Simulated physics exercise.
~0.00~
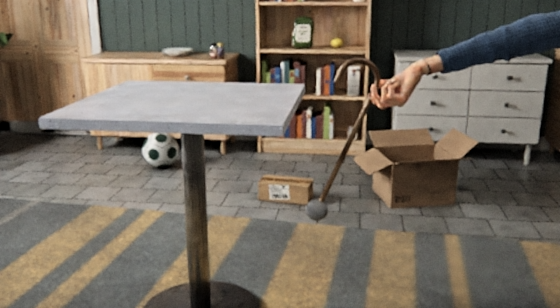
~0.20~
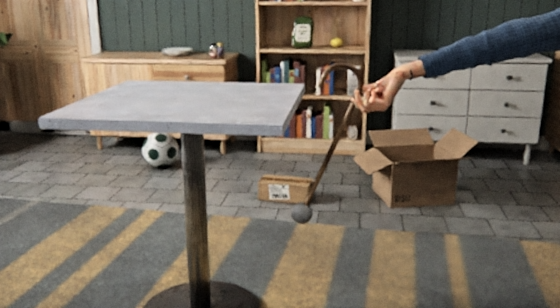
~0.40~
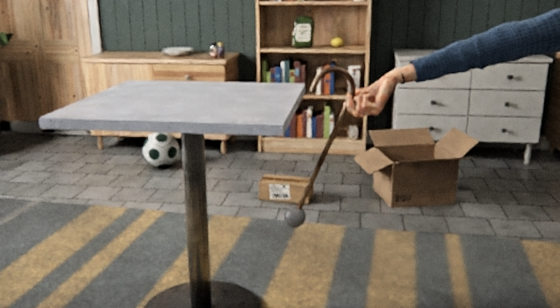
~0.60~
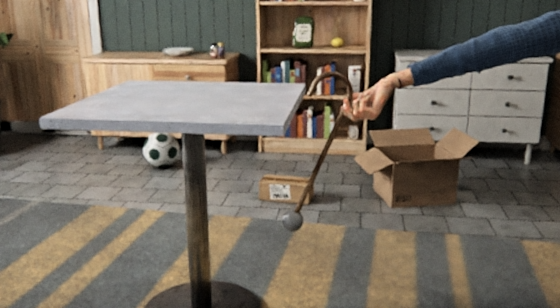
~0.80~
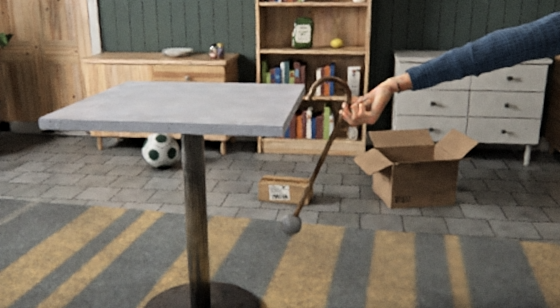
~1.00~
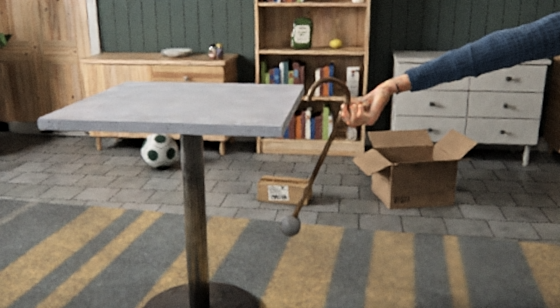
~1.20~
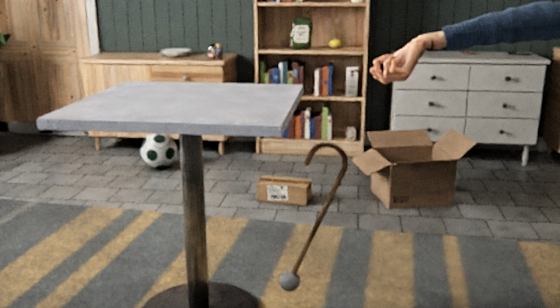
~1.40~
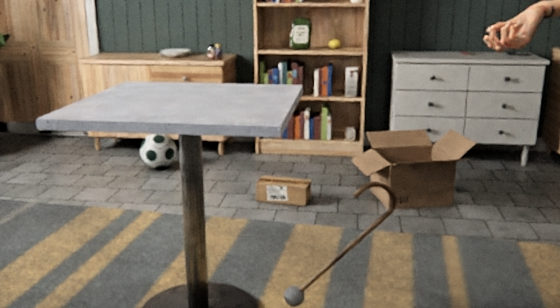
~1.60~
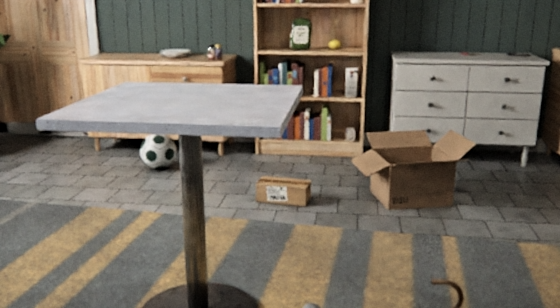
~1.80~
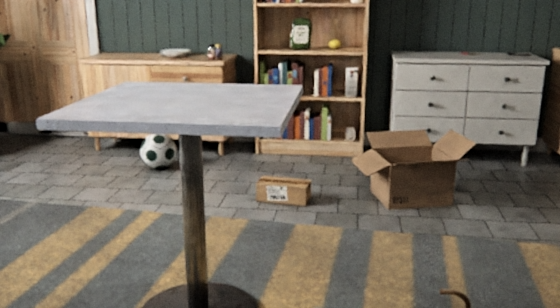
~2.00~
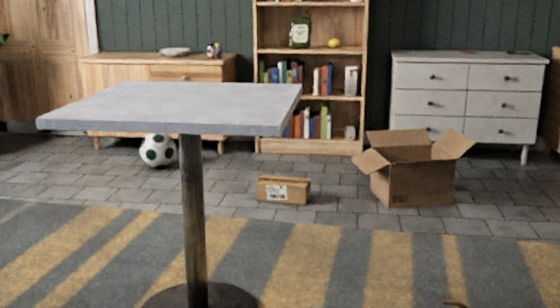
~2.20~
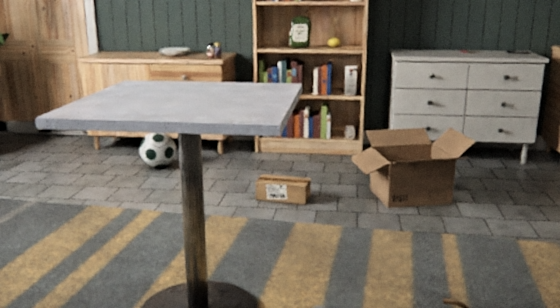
A grey ladle with a hooked handle was moved left by a hand to the edge of a table, but when the fingers let go and drew back, it dropped, tipped over to the right and fell almost out of sight below.
